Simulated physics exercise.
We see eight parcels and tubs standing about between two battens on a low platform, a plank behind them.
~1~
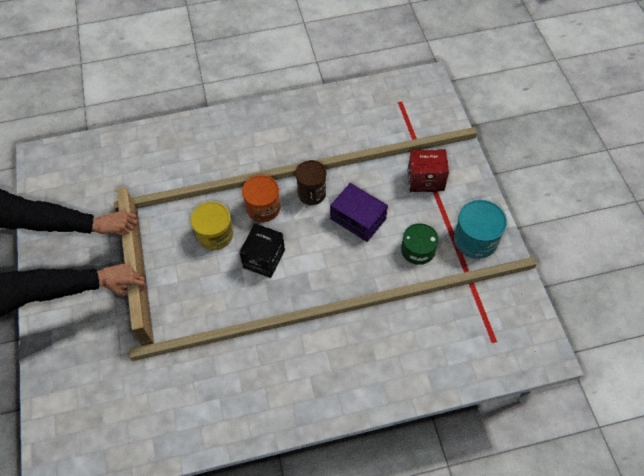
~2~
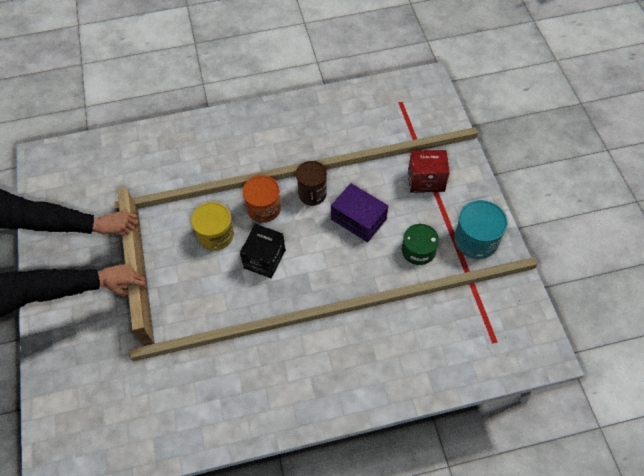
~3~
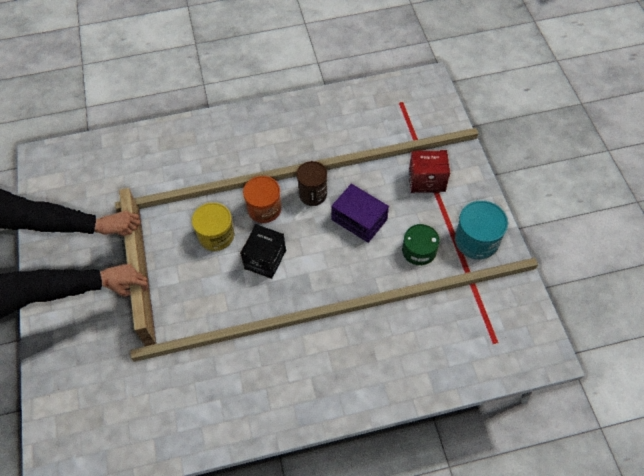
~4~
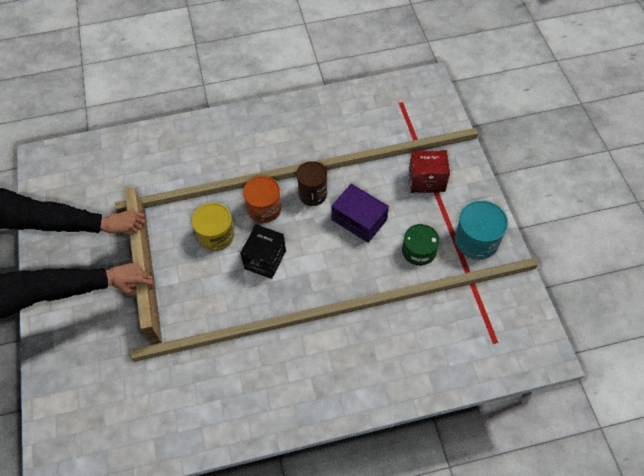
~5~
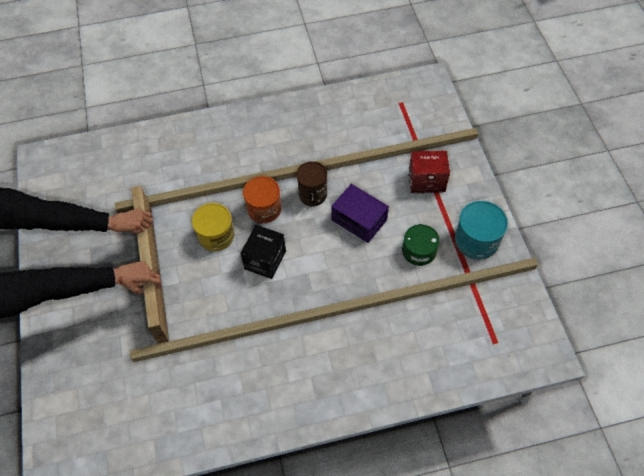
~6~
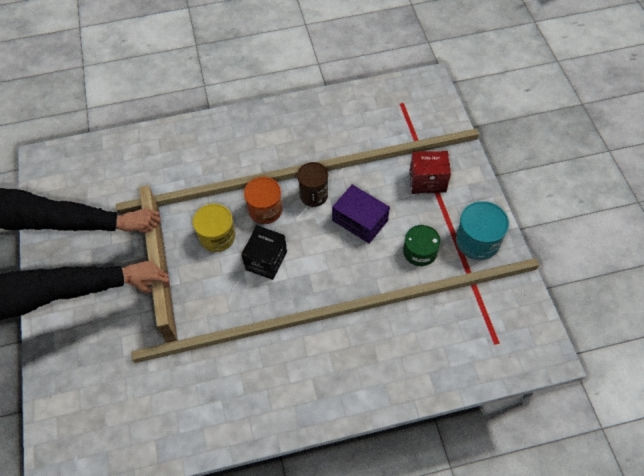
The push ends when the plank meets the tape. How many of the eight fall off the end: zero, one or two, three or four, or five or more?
The number that fall off is one or two.
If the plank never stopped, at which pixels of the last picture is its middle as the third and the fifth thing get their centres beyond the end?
Its middle is around (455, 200) and later (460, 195).
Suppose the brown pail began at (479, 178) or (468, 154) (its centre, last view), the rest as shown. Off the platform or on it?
In that order, it tumbles off; is lost.
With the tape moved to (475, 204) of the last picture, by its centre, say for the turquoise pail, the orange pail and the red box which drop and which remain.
The turquoise pail is lost, the orange pail survives, the red box tumbles off.
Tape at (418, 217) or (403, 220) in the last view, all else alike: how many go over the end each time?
The counts: 0 and 0.
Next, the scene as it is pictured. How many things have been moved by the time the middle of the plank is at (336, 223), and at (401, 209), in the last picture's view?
5 and 8.
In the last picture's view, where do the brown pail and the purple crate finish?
First (477, 158), then (496, 194).
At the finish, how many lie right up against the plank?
That makes 3.
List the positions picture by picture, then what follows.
Turquoise pail (479, 230); red box (428, 171); green canister (420, 244); plank (135, 265); tape (442, 209), in the first picture.
Red box (428, 171); black box (263, 251), in the second picture.
Green canister (421, 245); brown pail (313, 184), in the third picture.
Turquoise pail (480, 231); plank (143, 264), in the fourth picture.
Red box (429, 172); orange pail (263, 200), in the fifth picture.
Turquoise pail (481, 231); red box (430, 173); green canister (422, 246); plank (158, 262); tape (444, 211), in the sixth picture.
Soon after, none off yet; turquoise pail at rest near (481, 231); red box at rest near (430, 173); green canister at rest near (422, 246).
Then, none off yet; turquoise pail moved a little near (498, 228); red box moved about its own width near (461, 168); green canister moved about its own width near (457, 238).
At rest, the number that fall off is one or two; fallen, red box and turquoise pail.
